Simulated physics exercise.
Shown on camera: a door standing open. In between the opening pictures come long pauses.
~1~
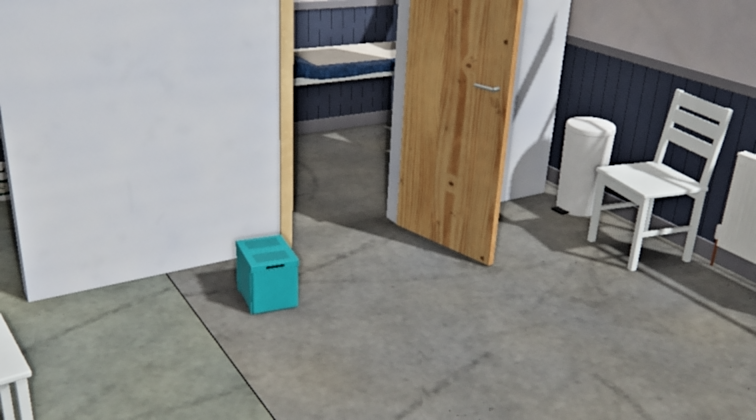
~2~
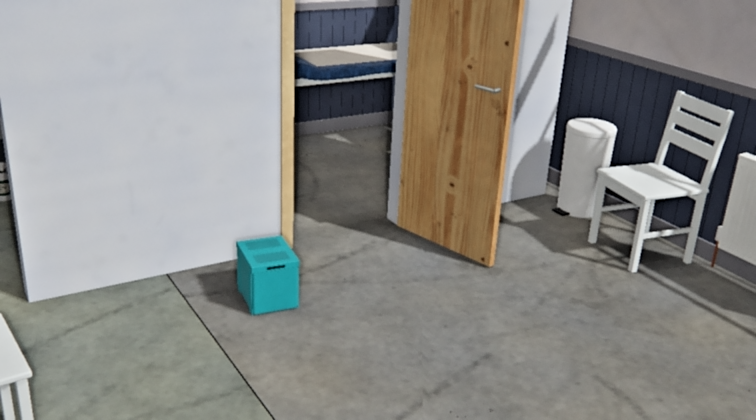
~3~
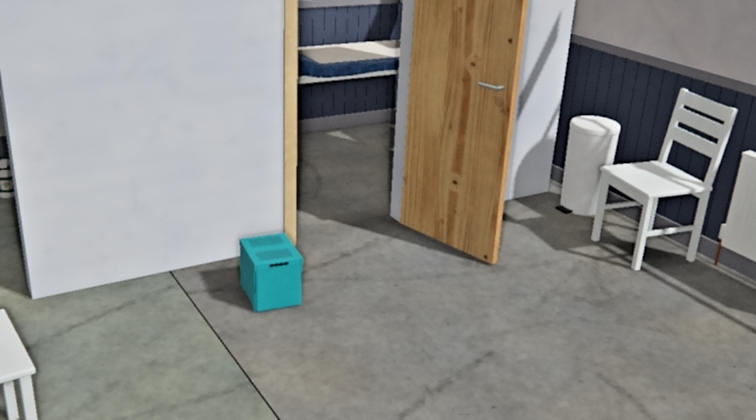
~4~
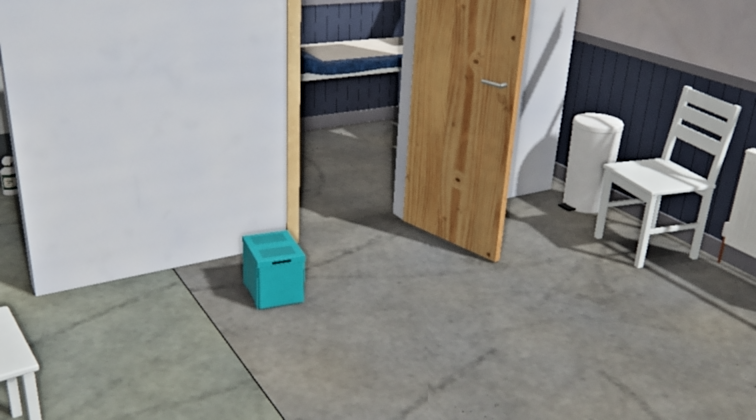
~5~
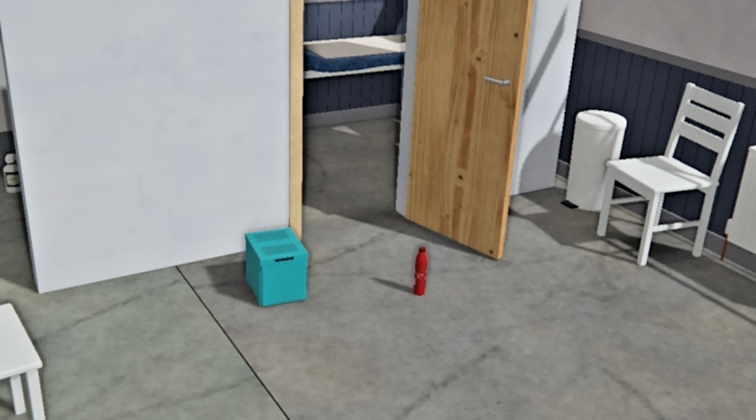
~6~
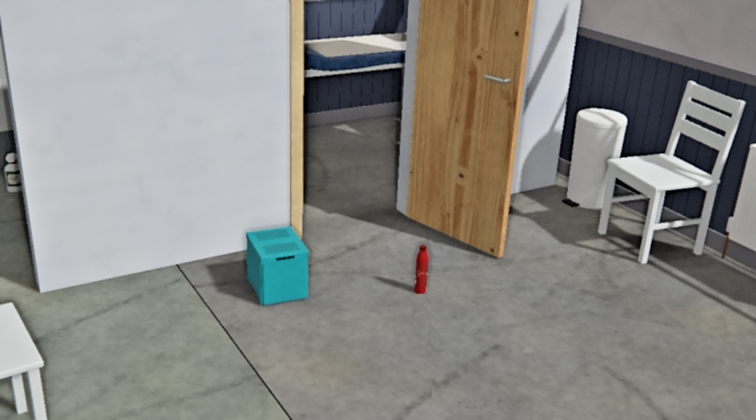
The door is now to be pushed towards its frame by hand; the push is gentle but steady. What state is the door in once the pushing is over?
The door is properly shut.
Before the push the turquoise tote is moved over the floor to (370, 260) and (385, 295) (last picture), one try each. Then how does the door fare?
Try 1 - gets caught; try 2 - swings fully home.
Then, 0.70 s after the last picture, open by 87°.
Then, 1.30 s after the last picture, open by 62°.
Then, 1.90 s after the last picture, open by 36°.
Then, 2.40 s after the last picture, open by 14°.
At rest, open by 0°; both in place. Seen from the same camera at the end, red bottle near (422, 269).
